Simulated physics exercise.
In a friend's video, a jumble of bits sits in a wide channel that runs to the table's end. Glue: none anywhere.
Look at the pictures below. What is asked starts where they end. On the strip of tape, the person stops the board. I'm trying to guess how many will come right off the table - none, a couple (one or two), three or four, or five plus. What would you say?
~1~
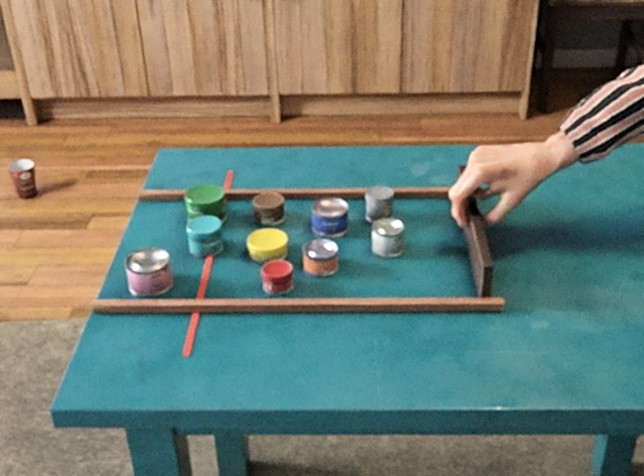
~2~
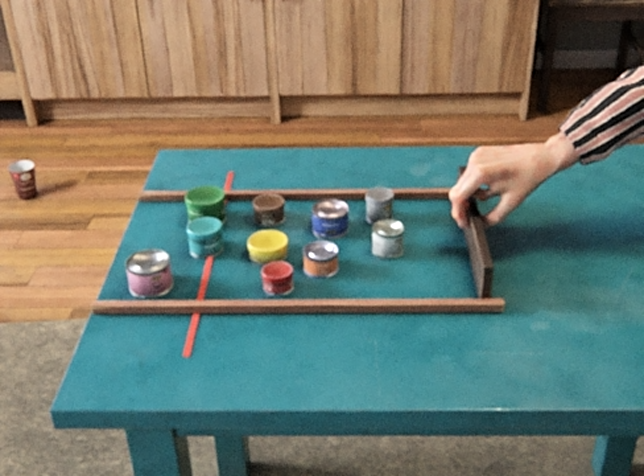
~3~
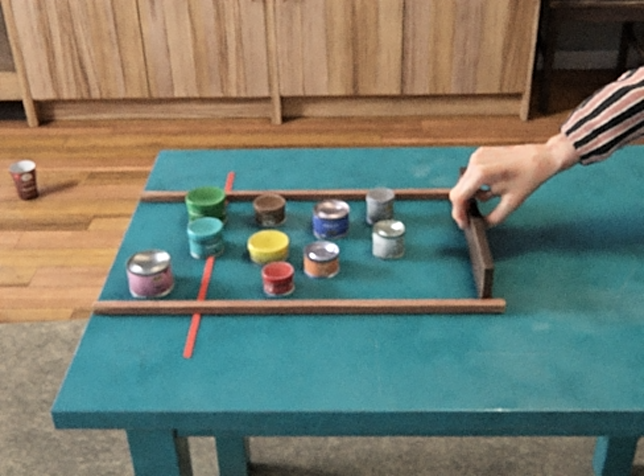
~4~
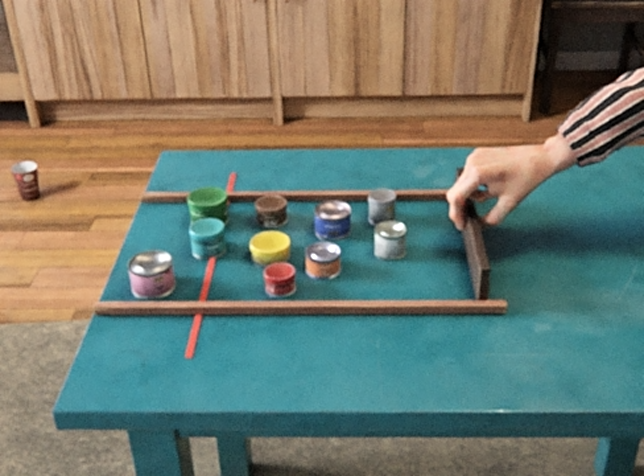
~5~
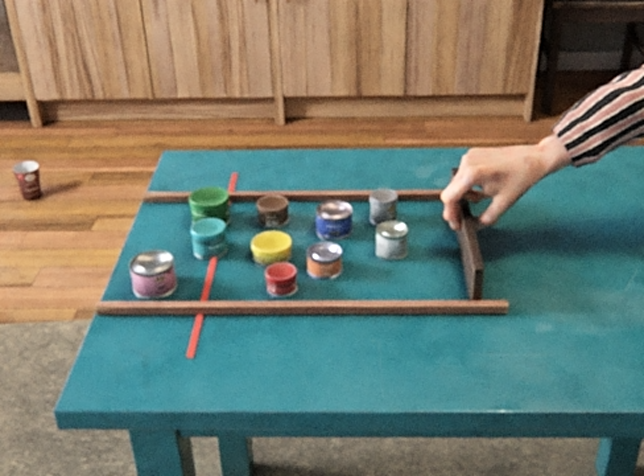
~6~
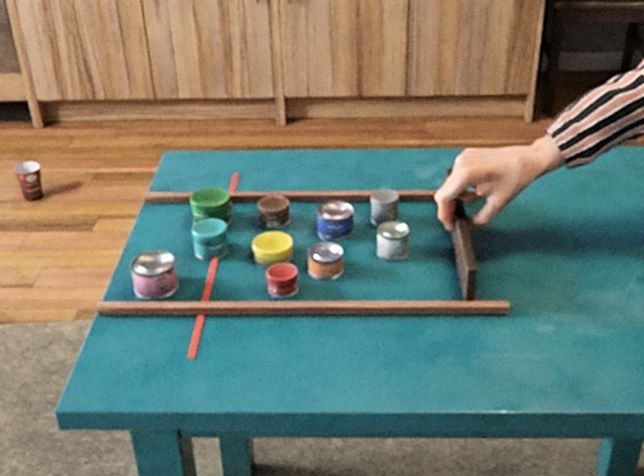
I would say none at all.
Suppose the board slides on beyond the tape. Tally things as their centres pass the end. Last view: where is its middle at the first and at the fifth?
The middle is near (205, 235) first and near (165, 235) after.
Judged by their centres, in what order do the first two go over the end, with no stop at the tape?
The green pot goes first, followed by the turquoise pot.
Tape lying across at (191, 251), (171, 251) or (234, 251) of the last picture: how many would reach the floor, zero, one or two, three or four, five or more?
1 or 2; one to two; zero.
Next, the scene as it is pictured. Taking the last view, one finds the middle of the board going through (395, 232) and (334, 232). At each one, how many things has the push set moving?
I make it 2 at the first spot and 4 at the other.
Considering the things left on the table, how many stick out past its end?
Number: 1.
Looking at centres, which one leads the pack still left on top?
It would be the green pot.
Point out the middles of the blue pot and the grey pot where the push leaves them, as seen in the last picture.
In the last picture they sit at about (202, 226) and about (211, 207).
Soon after, none off yet; pink pot at rest near (155, 275); green pot at rest near (211, 209); turquoise pot at rest near (211, 239).
At rest, the number that fall off is zero.
